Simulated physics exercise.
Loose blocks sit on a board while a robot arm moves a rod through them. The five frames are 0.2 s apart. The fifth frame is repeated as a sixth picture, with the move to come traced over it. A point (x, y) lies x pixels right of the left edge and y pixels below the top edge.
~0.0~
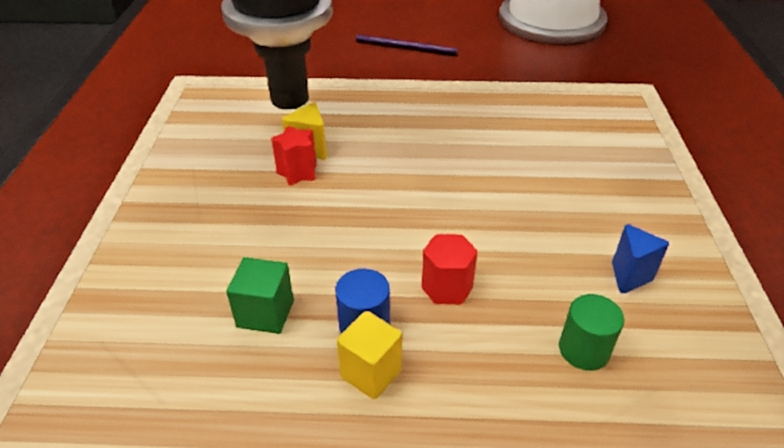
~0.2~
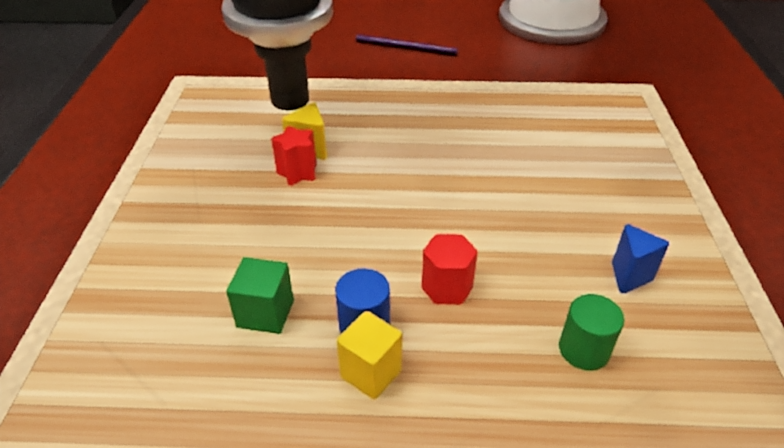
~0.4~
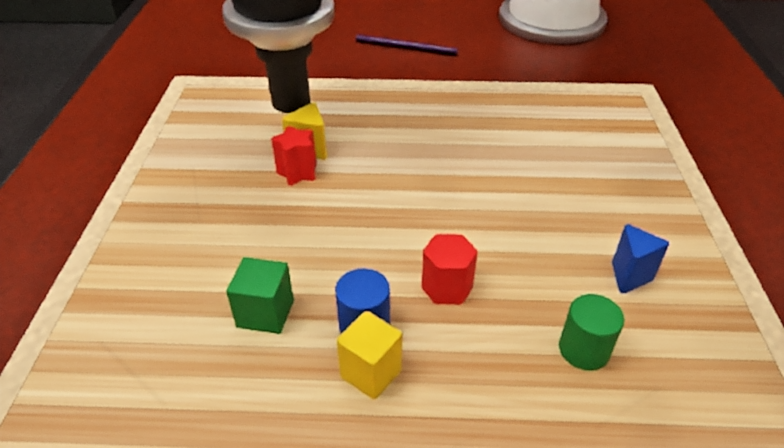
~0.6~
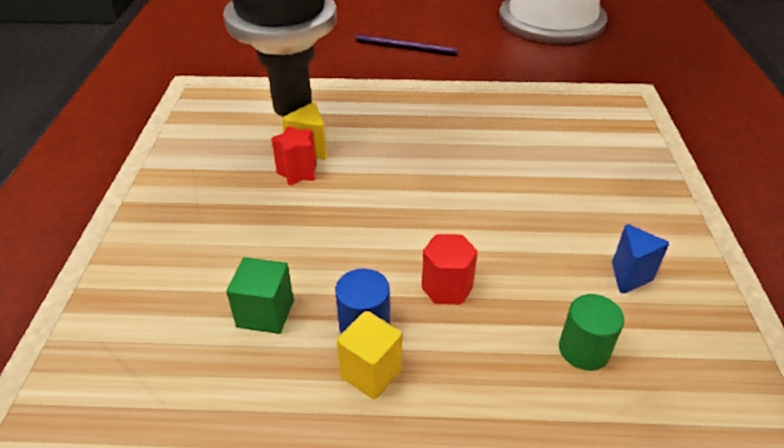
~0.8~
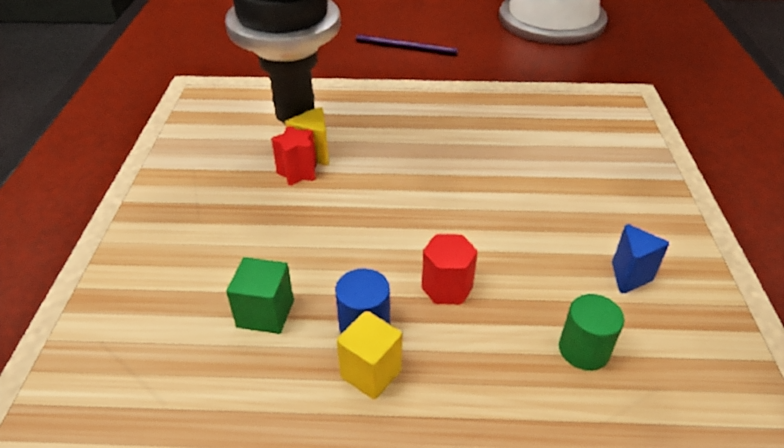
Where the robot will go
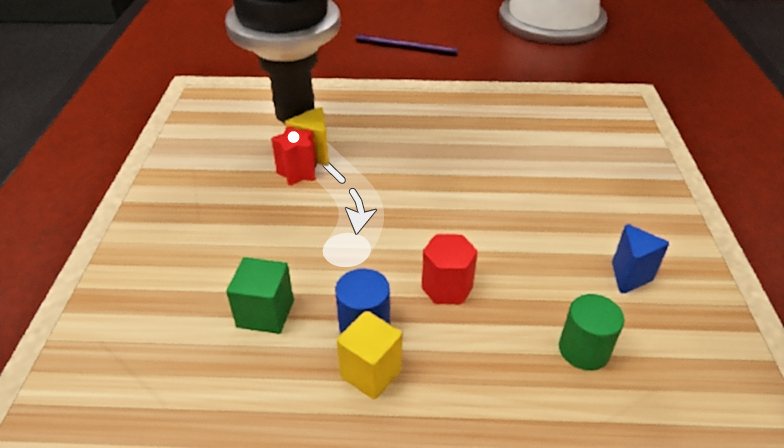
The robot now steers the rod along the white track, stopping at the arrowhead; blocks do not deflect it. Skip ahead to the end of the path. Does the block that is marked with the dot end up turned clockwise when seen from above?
Yes, that is what happens.
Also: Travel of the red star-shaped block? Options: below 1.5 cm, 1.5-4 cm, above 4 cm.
The best fit is 1.5 to 4 cm.
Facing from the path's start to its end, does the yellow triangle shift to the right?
Final answer: No.
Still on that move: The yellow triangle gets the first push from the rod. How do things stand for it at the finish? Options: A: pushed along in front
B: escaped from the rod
B.
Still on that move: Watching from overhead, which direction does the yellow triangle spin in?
My prediction: CCW.
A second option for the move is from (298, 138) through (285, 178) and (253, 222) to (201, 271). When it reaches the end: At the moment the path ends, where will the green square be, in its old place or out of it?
Once the rod is done, the green square remains in the old spot.
Drawn move, from (298, 138) via (329, 167) and (359, 203), ending at (347, 249); the dot is on the red star-shaped block.
What follows on the original path. One third of the way, rod at (327, 145); red star-shaped block at (294, 152), turned 65° clockwise; yellow triangle at (349, 149).
Two thirds of the way, rod at (358, 180); red star-shaped block at (295, 155), turned 80° clockwise; yellow triangle at (389, 182), turned 20° anticlockwise.
At the end, rod at (345, 226); red star-shaped block at (295, 155), turned 80° clockwise; yellow triangle at (399, 192), turned 40° anticlockwise; blue cylinder still.
